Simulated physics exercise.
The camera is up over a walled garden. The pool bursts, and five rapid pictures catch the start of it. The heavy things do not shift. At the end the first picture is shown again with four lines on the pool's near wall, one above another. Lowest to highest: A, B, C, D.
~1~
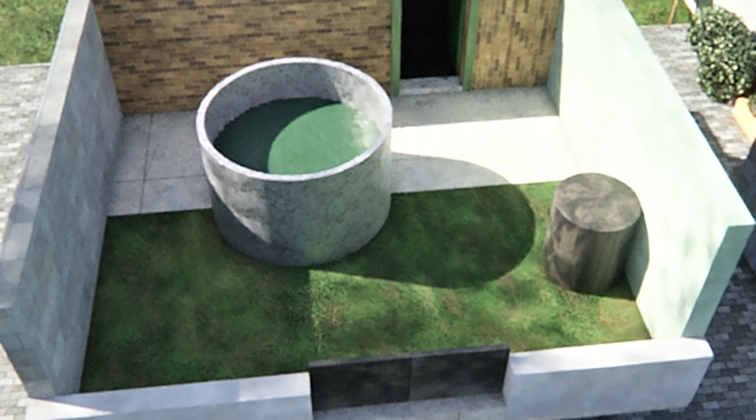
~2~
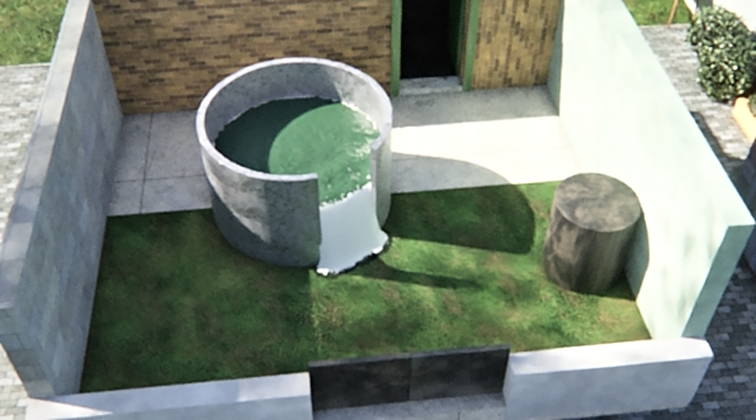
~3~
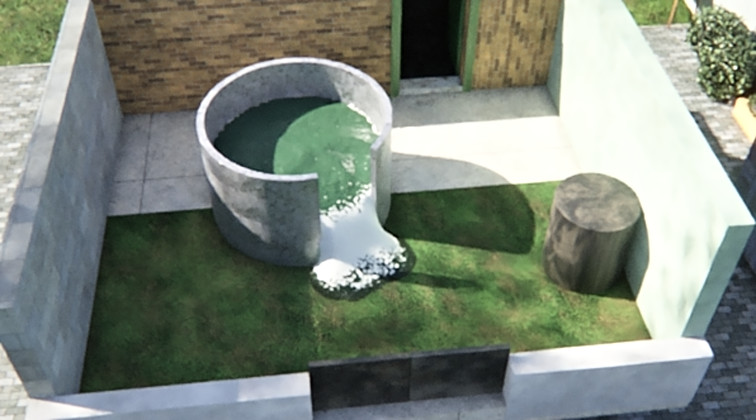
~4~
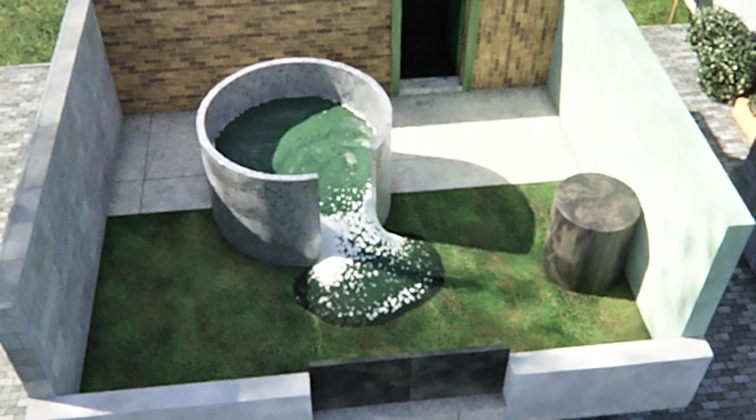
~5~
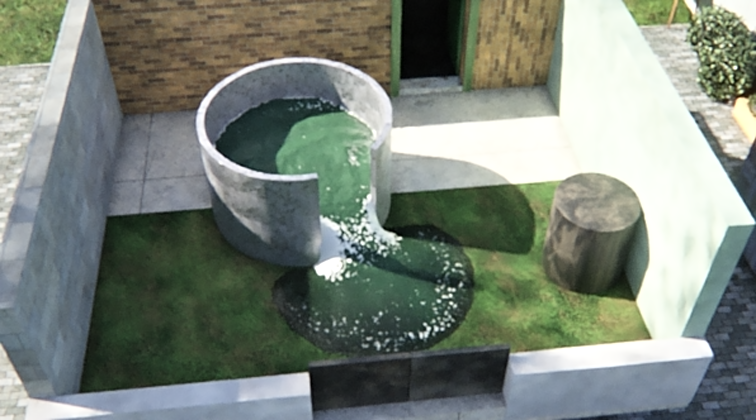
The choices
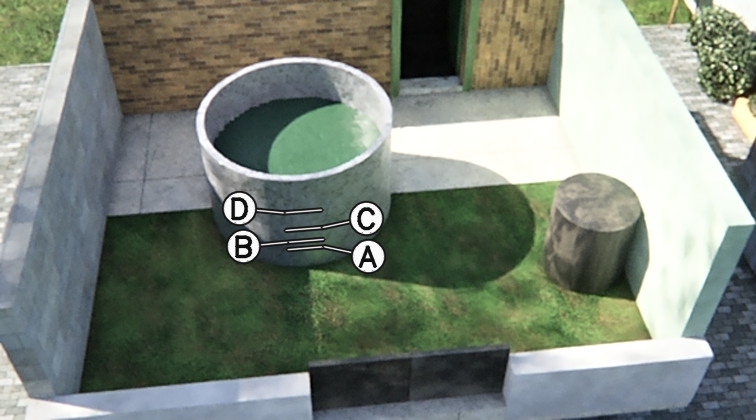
A round grey stone pool of dark green water stands on the lawn of a walled garden, seen from a fixed view high above. Behind it are pale paving, a brick wall and a green-framed doorway, with a dark cylinder at right and a low dark gate in front. A gap opens in the pool's side, and white, foaming water pours out, spreading across the grass in a widening dark puddle.
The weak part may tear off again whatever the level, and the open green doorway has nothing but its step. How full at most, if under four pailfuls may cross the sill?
The answer is line D.
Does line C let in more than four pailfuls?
No, that is safe.
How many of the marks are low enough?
All four.
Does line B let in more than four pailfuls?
No, that is safe.
On the marked copy, A at (306, 248); B at (305, 240); C at (304, 228); D at (302, 211); from the bottom up A, B, C, D.
For line A, nothing gets over.
For line B, nothing gets over.
For line C, nothing gets over.
For line D, a bucket or two gets in.
